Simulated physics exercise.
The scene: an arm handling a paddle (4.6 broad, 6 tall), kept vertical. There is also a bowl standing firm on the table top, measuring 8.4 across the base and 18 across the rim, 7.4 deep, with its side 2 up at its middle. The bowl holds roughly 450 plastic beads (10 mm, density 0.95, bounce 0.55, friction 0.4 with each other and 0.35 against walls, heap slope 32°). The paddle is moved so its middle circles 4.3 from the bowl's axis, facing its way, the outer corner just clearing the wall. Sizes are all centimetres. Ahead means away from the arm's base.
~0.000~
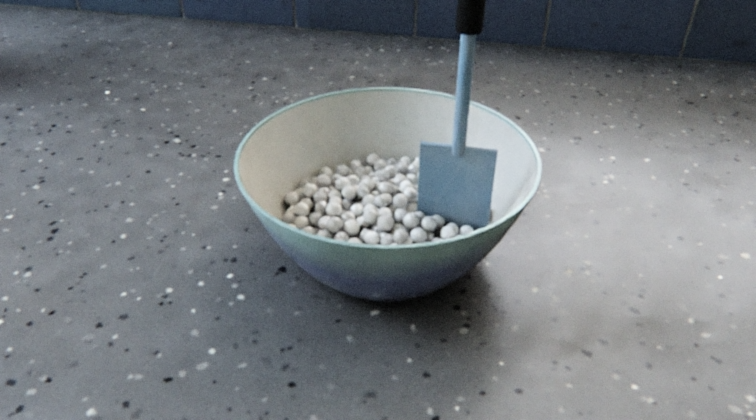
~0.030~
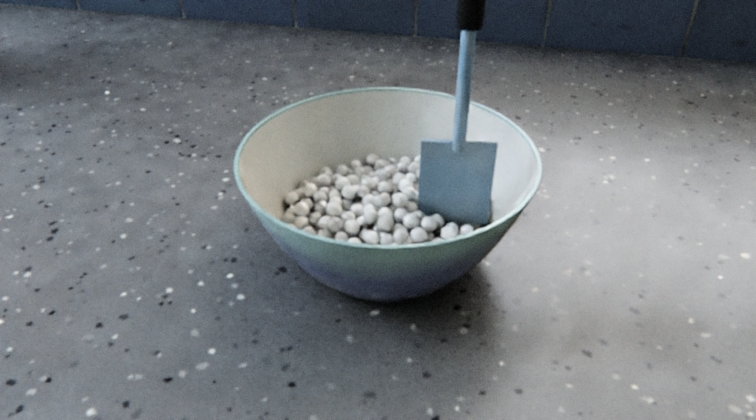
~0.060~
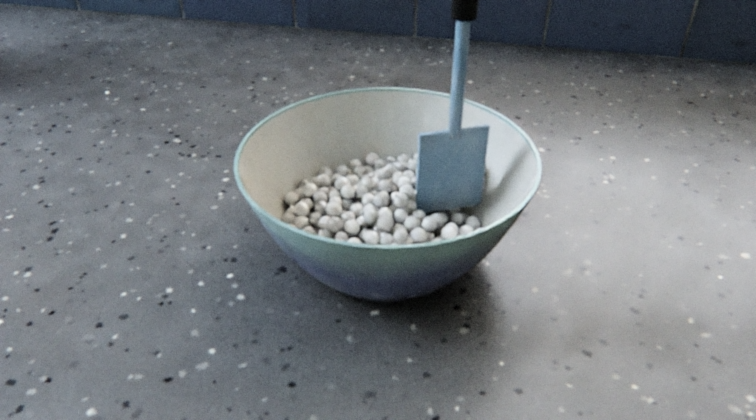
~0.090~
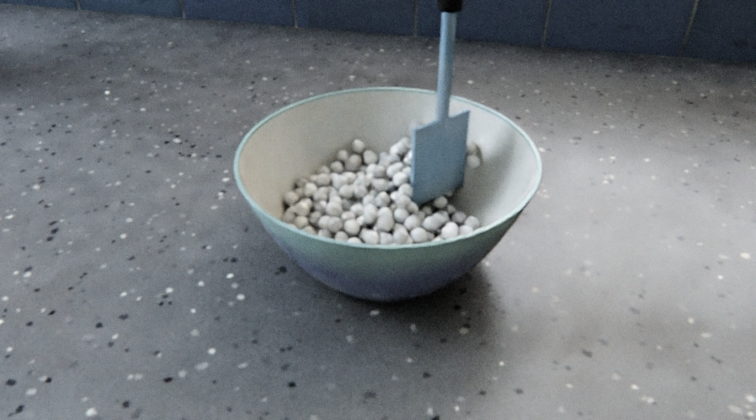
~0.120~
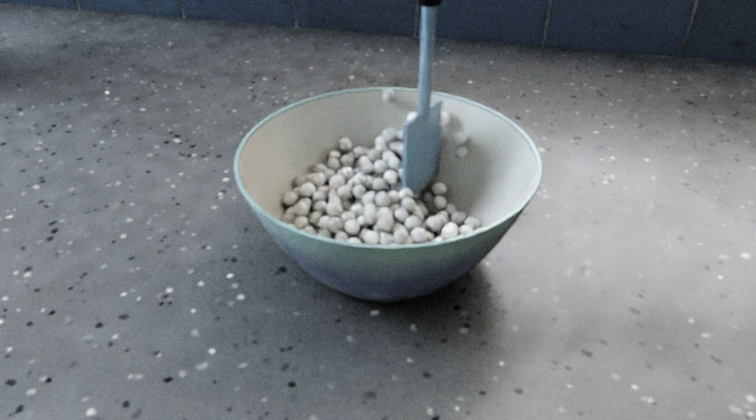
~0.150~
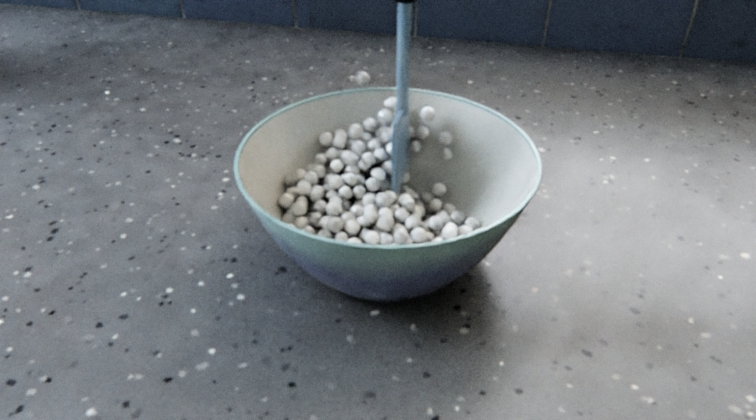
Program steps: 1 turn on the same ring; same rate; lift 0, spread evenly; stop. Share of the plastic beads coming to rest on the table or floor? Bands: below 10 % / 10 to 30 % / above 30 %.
Below 10 %.
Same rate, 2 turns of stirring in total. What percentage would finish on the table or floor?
Roughly 15 per cent.
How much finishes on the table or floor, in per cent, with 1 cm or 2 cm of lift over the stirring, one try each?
Roughly 5 and 0 per cent.
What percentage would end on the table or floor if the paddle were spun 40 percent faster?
I'd expect about 15 %.
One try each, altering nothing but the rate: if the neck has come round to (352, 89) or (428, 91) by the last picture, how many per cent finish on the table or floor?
Some 20 and 0 %.
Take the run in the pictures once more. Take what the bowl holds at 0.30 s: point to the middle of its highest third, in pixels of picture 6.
I'd point to somewhere close to (308, 207).
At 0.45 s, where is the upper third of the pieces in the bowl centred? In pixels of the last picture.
Estimated centre: (442, 230).
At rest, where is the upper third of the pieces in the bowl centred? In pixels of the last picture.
(440, 181).
After 0.30 s, 192° round, highest piece 9 above the table; 443 in the bowl, 1 on the table or floor, 2 in flight or on the tool.
After 0.45 s, 295° round, highest piece 10 above the table; 432 in the bowl, 7 on the table or floor, 7 in flight or on the tool.
After 0.73 s, 0° round, highest piece 7 above the table; 419 in the bowl, 27 on the table or floor.
After 1.43 s, 0° round, highest piece 7 above the table; 419 in the bowl, 27 on the table or floor.
At rest, 419 in the bowl, 27 on the table or floor. That is 6 % on the table or floor.
